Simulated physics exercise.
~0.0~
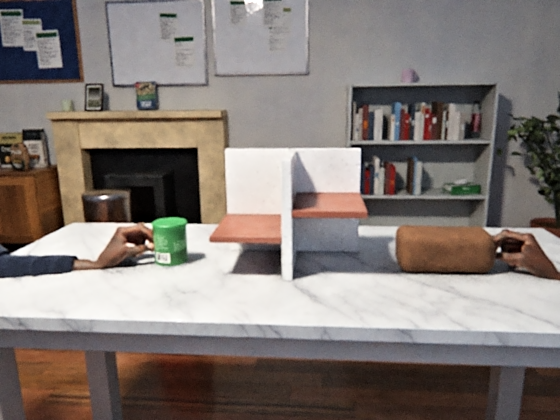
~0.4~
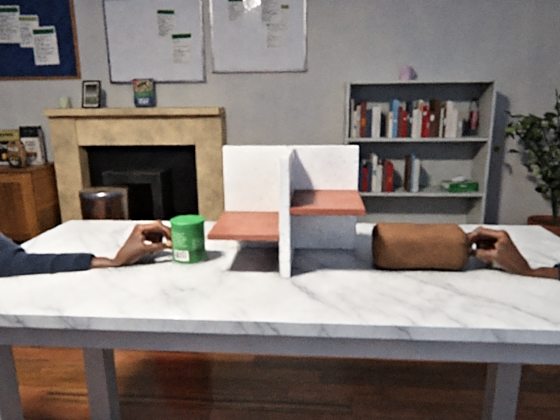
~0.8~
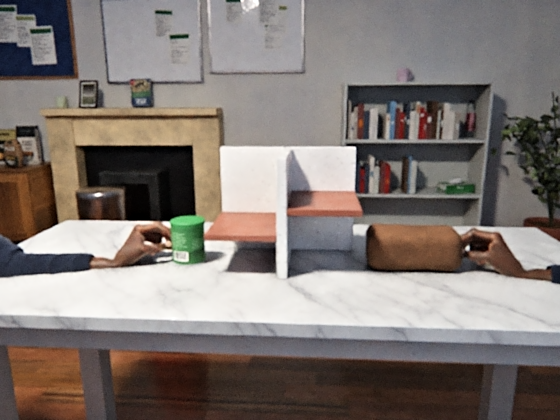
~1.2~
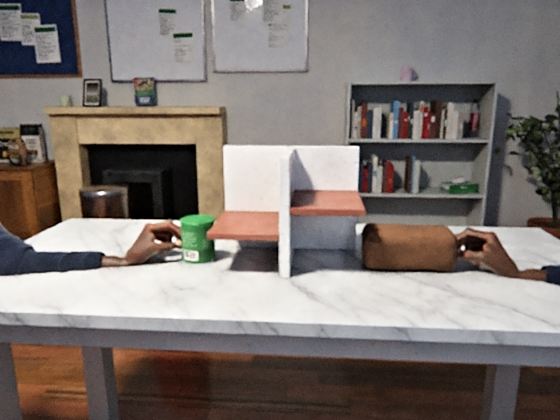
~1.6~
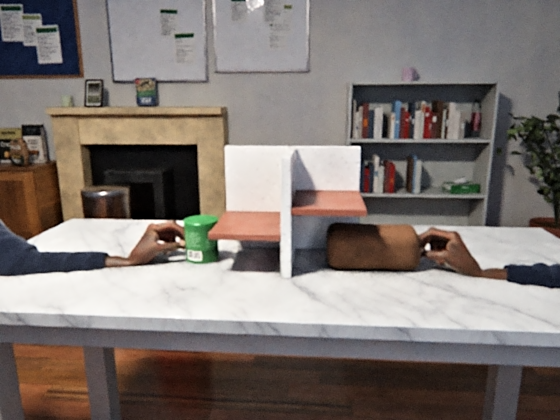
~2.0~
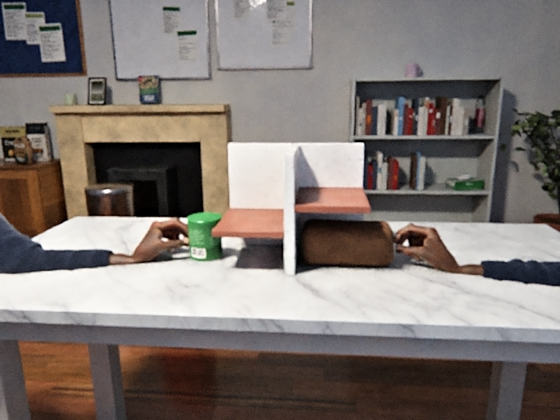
A small white rack with a reddish-brown shelf on each side of its upright divider stands on a marble-topped table, seen from the front in a room with a fireplace and a grey bookcase. A hand at the left holds an upright green tin, and a hand at the right holds a brown loaf. Both hands push inward, and the tin slides right until it stops at the edge of the lower left shelf. The loaf keeps sliding left, passing beneath the higher right shelf. Finally, the loaf rests under its shelf while the too-tall tin remains outside.
